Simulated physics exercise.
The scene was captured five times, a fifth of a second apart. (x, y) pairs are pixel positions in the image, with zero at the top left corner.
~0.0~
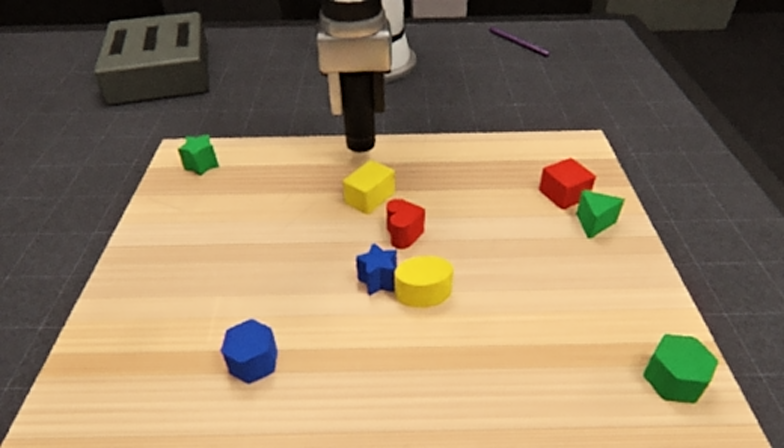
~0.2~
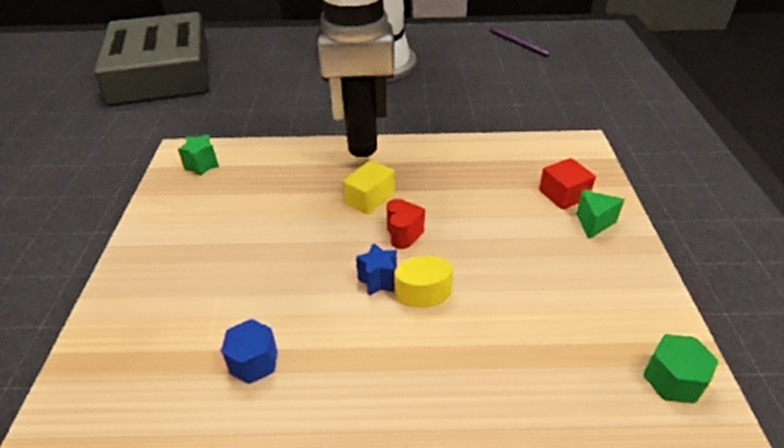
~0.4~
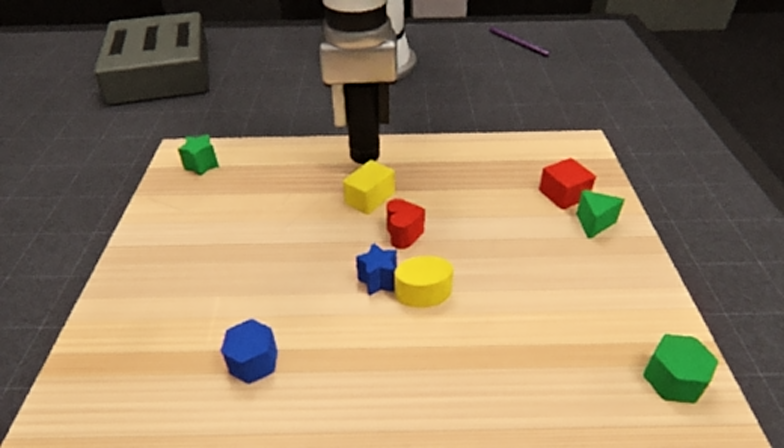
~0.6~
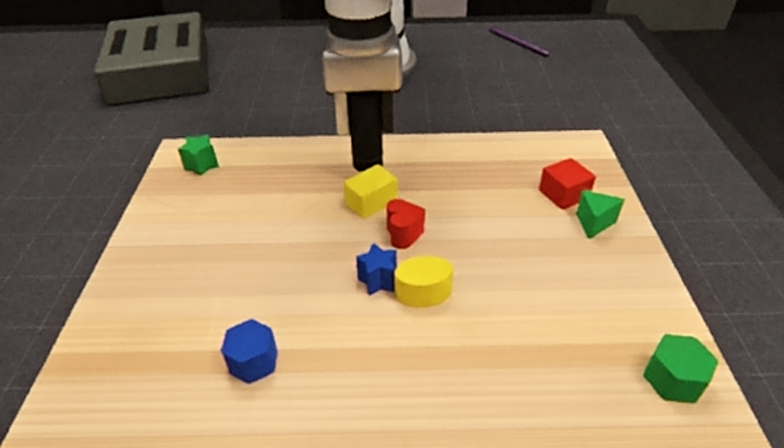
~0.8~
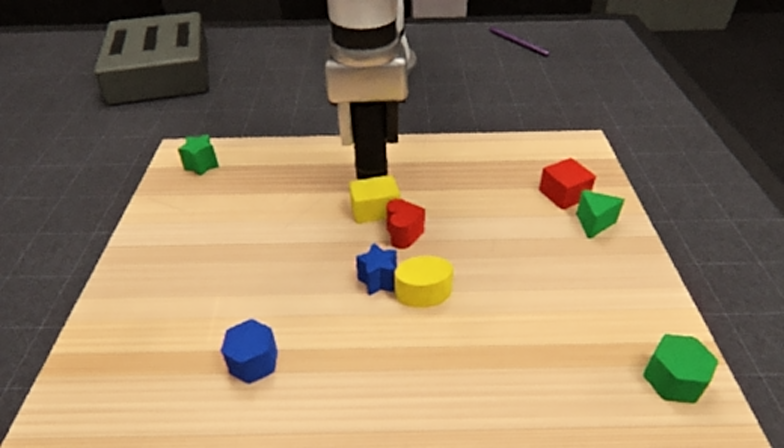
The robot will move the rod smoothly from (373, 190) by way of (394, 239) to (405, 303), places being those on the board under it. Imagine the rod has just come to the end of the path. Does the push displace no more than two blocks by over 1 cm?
That would be a no.
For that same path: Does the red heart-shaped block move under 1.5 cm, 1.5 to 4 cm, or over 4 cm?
Past 4 cm.
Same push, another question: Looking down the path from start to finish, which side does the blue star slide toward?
Shifts right.
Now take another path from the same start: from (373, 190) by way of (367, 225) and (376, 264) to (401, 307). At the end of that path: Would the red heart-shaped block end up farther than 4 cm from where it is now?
I believe so.
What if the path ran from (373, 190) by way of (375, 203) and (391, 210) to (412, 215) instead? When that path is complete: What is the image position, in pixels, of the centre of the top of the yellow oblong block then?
Around (390, 213).
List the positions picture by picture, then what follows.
Tip of the rod at (361, 145), middles of tops, yellow oblong block at (369, 175), blue star at (377, 258), red heart-shaped block at (404, 211), yellow oval block at (424, 270), in the first frame.
Rod at (363, 150), nothing pushed, in the second frame.
Rod at (365, 157), nothing pushed, in the third frame.
Rod at (368, 165), yellow oblong block at (370, 180), in the fourth frame.
Rod at (372, 176), yellow oblong block at (374, 188), blue star at (377, 258), red heart-shaped block at (404, 211), yellow oval block at (424, 270), in the fifth frame.
On the path given first. One third of the way, rod at (387, 208); yellow oblong block at (393, 223); red heart-shaped block at (426, 244); yellow oval block at (427, 277).
Two thirds of the way, rod at (398, 245); yellow oblong block at (426, 255), turned 45° anticlockwise; blue star at (377, 266), turned 35° clockwise; red heart-shaped block at (459, 268), turned 45° clockwise; yellow oval block at (432, 295), turned 30° clockwise.
At the end, rod at (405, 289); yellow oblong block at (446, 268), turned 70° anticlockwise; blue star at (368, 279), turned 65° clockwise; red heart-shaped block at (483, 274), turned 20° clockwise; yellow oval block at (439, 309), turned 40° clockwise.
